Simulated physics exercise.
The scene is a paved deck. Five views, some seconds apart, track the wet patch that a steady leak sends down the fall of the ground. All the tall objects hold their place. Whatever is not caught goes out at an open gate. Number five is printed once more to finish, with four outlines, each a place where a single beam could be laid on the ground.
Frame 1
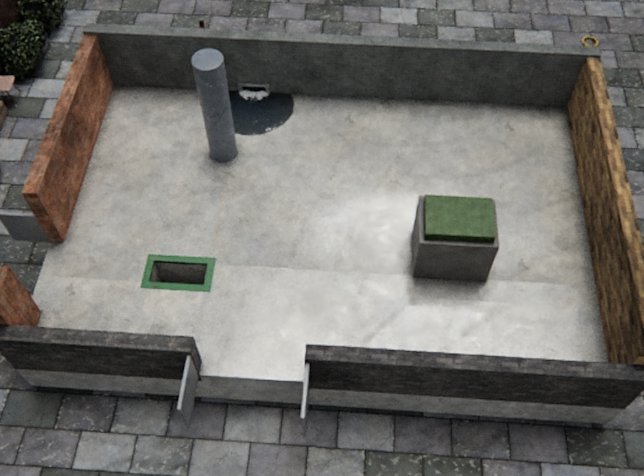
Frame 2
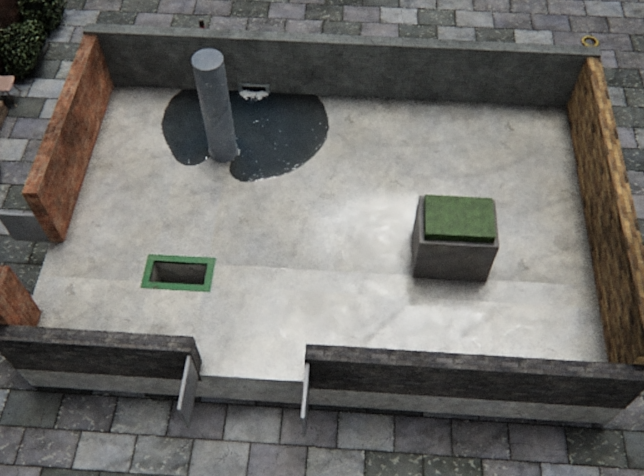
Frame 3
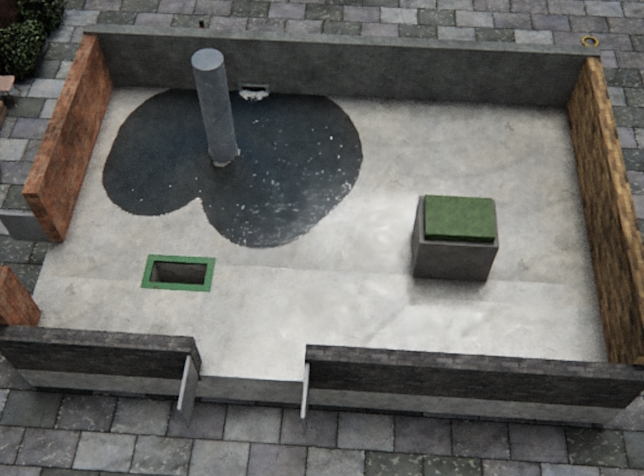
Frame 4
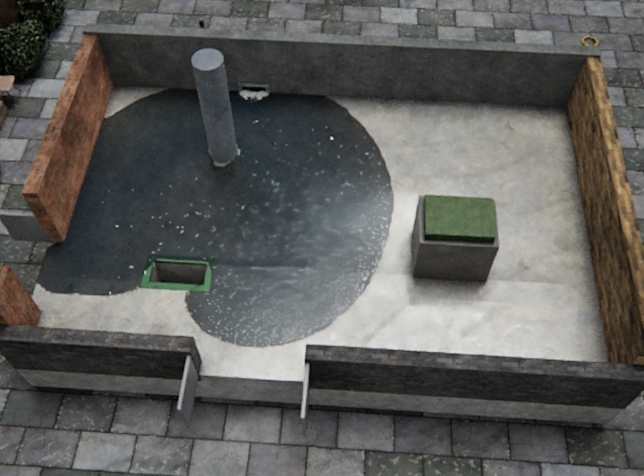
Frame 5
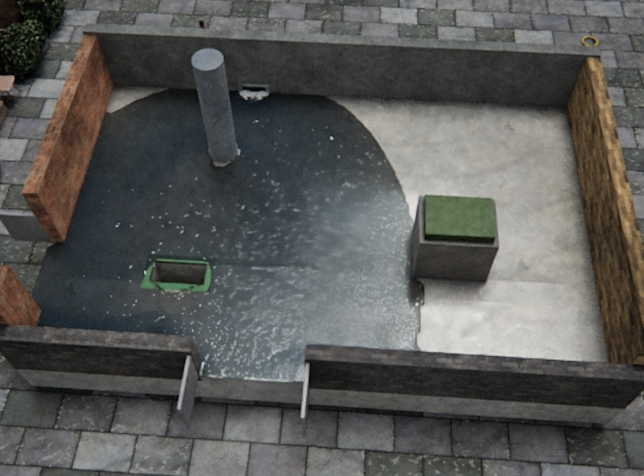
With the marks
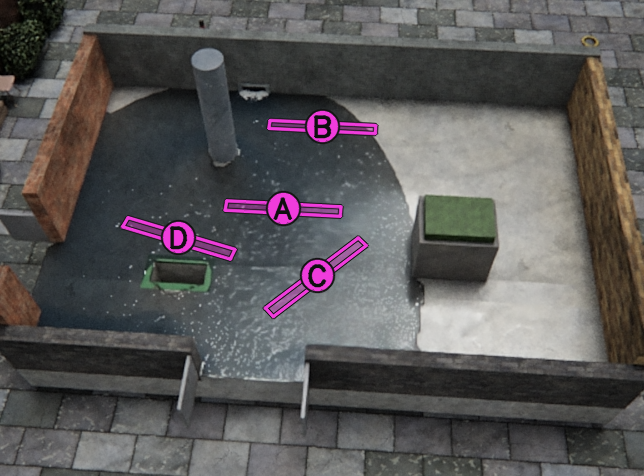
The clip shows dark water spreading from an outfall at the back wall of a walled paved deck, passing around a grey column, then surrounding the green-edged drain at left and reaching the front opening and the green-topped block.
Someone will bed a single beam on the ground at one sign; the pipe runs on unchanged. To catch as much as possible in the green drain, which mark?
Use position C.
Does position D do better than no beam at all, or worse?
Worse.
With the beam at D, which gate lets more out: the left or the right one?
More leaves on the right.
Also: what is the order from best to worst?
Best to worst: C, B, A, D.
In magenta, A from (225, 205) to (340, 211); B from (269, 124) to (375, 129); C from (269, 312) to (362, 241); D from (125, 222) to (232, 254).
If A is chosen, about 17 % of the stream goes into the green drain, about 81 % out by the gates.
If B is chosen, about 23 % of the stream goes into the green drain, about 75 % out by the gates.
If C is chosen, about 36 % of the stream goes into the green drain, about 63 % out by the gates.
If D is chosen, about 8 % of the stream goes into the green drain, about 89 % out by the gates.
